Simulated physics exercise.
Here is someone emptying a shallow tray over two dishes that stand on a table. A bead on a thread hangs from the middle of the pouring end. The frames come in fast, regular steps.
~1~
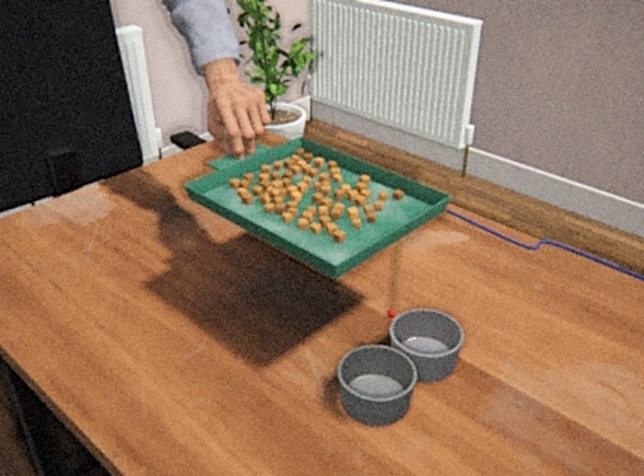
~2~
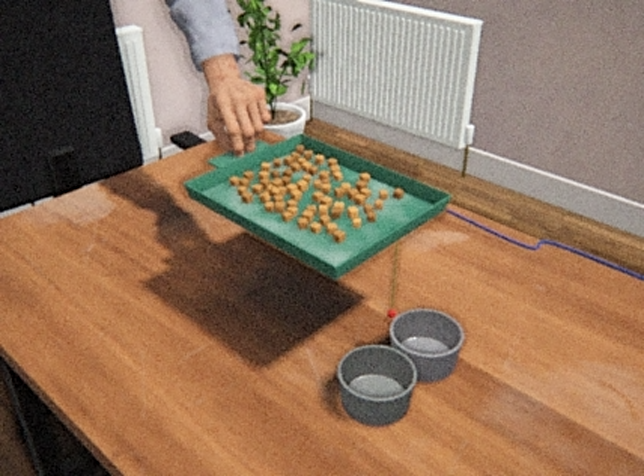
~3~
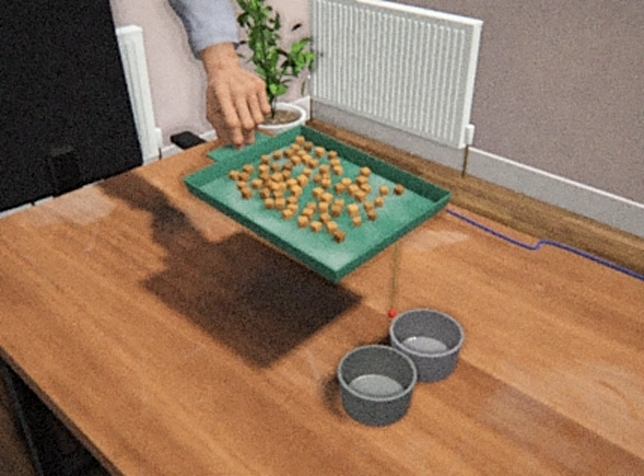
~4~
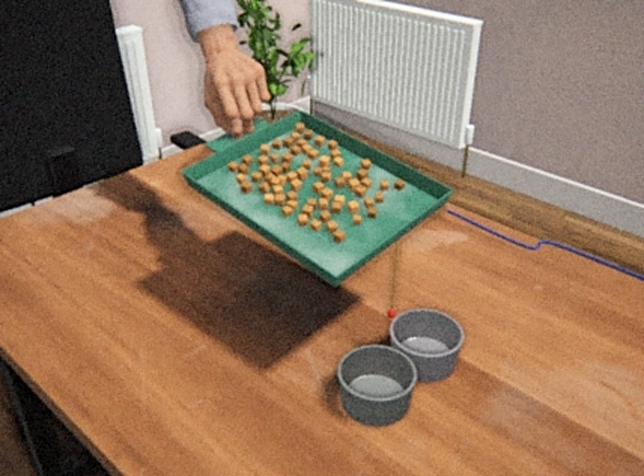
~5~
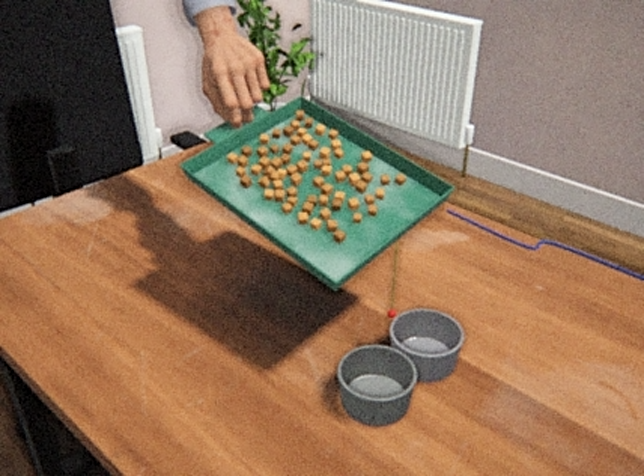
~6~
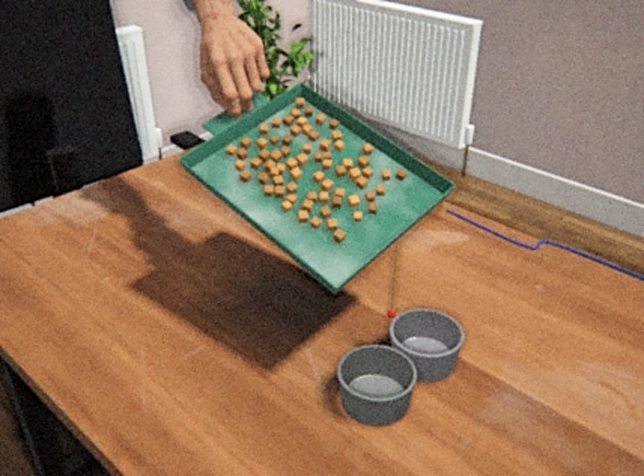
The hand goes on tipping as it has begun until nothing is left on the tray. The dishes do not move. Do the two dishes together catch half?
Together they catch under half.
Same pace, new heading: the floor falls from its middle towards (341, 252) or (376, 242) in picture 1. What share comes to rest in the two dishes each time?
Near 40 % and 70 %.
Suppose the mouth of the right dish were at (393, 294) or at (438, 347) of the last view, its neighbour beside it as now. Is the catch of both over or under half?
One: Not half. Two: Less than half.
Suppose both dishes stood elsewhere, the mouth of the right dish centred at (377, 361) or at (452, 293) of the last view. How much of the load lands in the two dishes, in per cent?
First some 30, then 0 per cent.
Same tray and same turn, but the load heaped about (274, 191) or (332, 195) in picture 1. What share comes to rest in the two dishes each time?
Roughly 20 per cent, and 30 per cent.
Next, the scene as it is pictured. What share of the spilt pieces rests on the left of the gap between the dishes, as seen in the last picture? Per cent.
Roughly 100 in a hundred.
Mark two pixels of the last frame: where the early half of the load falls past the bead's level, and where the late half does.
Around (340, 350) and then (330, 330).
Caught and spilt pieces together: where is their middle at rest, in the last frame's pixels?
At about (328, 389).
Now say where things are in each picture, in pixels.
Corners of the pouring end at (336, 262) and (446, 196), level; middle of the load at (302, 188), brown sugar cubes; left dish at (406, 403); right dish at (455, 360); bead on its thread at (392, 314), in the first picture.
Corners of the pouring end at (336, 263) and (446, 195), level; middle of the load at (302, 186), in the second picture.
Corners of the pouring end at (336, 267) and (447, 193), tipped barely, lowest at the left corner; middle of the load at (302, 181), in the third picture.
Corners of the pouring end at (336, 272) and (448, 190), tipped a little, lowest at the left corner; middle of the load at (302, 174), in the fourth picture.
Corners of the pouring end at (336, 277) and (449, 187), tipped clearly, lowest at the left corner; middle of the load at (302, 167), in the fifth picture.
Corners of the pouring end at (336, 282) and (450, 185), tipped clearly, lowest at the left corner; middle of the load at (302, 160); left dish at (406, 403); right dish at (455, 360), in the sixth picture.
Soon after the last picture, tray tipped steeply; nearly all on the tray; a stray few in the air.
A little later, tray tipped right over; about a third on the tray; about a quarter in the left dish; about a third outside both; a stray few in the air.
Later still, tray tipped past a quarter turn; about a quarter in the left dish; most outside both.
At rest, tray tipped past a quarter turn; about a quarter in the left dish; none in the right dish; most outside both.
